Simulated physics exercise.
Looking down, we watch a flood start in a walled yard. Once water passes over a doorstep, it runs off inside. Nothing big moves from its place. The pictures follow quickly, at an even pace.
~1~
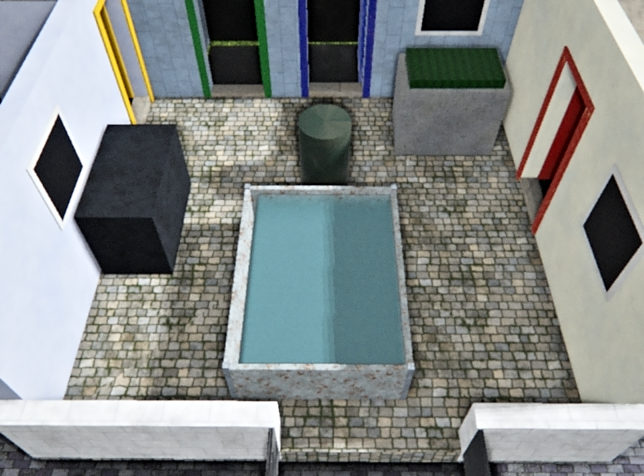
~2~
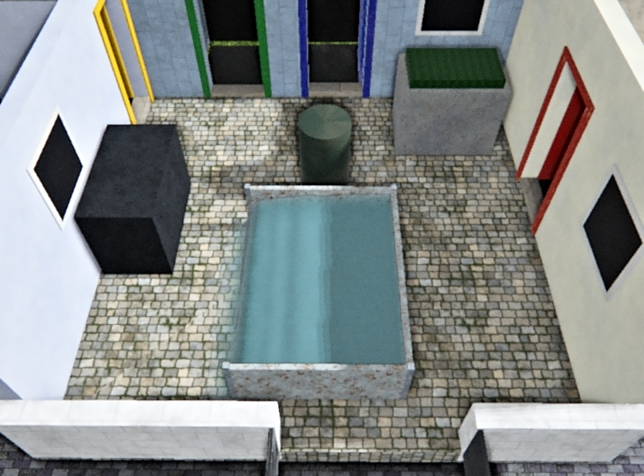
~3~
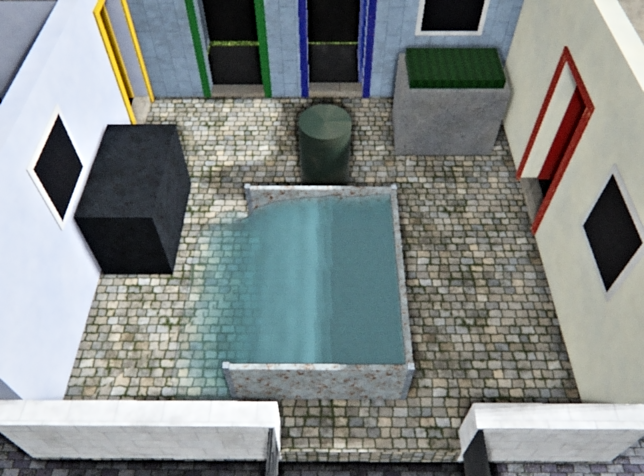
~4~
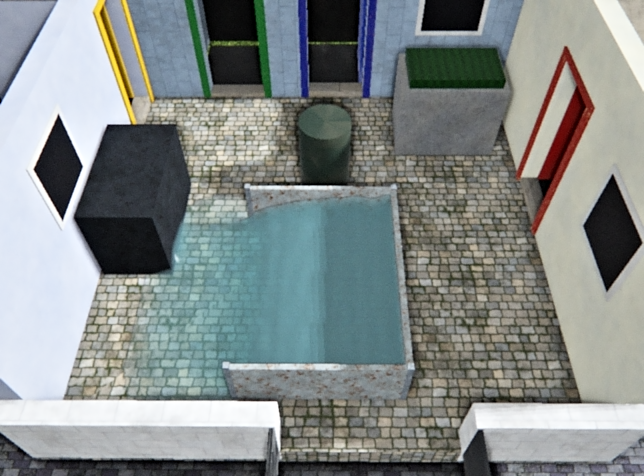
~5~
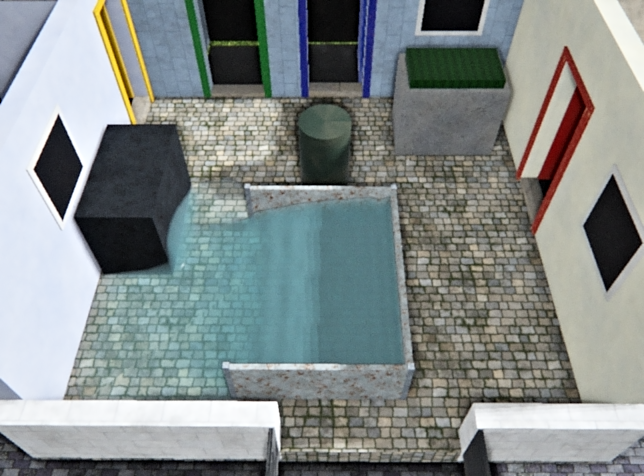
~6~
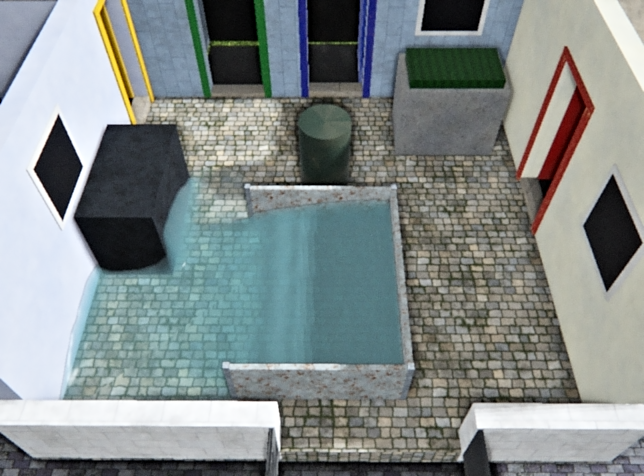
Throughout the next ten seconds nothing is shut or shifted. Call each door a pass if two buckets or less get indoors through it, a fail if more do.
Yellow door: Pass, red door: Pass, blue door: Pass, green door: Fail.
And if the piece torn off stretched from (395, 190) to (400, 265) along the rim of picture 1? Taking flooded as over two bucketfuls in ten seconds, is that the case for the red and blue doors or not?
The red door ends up above and the blue door ends up below.
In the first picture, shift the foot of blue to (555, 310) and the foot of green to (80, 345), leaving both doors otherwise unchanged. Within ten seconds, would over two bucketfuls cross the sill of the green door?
As it turns out, green runs over.
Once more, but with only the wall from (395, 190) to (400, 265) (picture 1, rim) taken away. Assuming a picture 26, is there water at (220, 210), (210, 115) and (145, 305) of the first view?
Unwetted, unwetted, unwetted.
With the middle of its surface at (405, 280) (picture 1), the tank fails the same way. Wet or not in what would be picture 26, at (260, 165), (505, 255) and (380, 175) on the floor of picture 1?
Points in order: Inundated; not reached; not reached.
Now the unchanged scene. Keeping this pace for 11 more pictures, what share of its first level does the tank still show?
Around 26 percent.
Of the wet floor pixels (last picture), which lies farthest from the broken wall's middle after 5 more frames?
Close to (192, 118), I think.
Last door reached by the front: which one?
It's the door marked red.
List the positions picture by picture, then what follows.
The first picture shows still water in the water tank at (320, 271).
In the second picture, the front is at a hidden place, out from the gap at (246, 292).
In the third picture, water pours out at (246, 293) and has run to (221, 218).
In the fourth picture, the front is at (202, 205), out from the gap at (246, 294).
In the fifth picture, water pours out at (246, 294) and has run to (192, 189).
In the sixth picture, water pours out at (246, 295) and has run to a hidden place.
A moment on, water covers 30 % of the floor; the yellow door not reached, the red door not reached, the blue door not reached, the green door not reached.
Next, water covers 45 % of the floor; the yellow door wet at the sill, nothing in, the red door not reached, the blue door not reached, the green door under two buckets in.
Then, water covers 60 % of the floor; the yellow door under two buckets in, the red door not reached, the blue door wet at the sill, nothing in, the green door over two buckets in.
Later, water covers 80 % of the floor; the yellow door under two buckets in, the red door wet at the sill, nothing in, the blue door under two buckets in, the green door far over two buckets in.
In the end, water covers 95 % of the floor; the yellow door under two buckets in, the red door wet at the sill, nothing in, the blue door under two buckets in, the green door far over two buckets in.
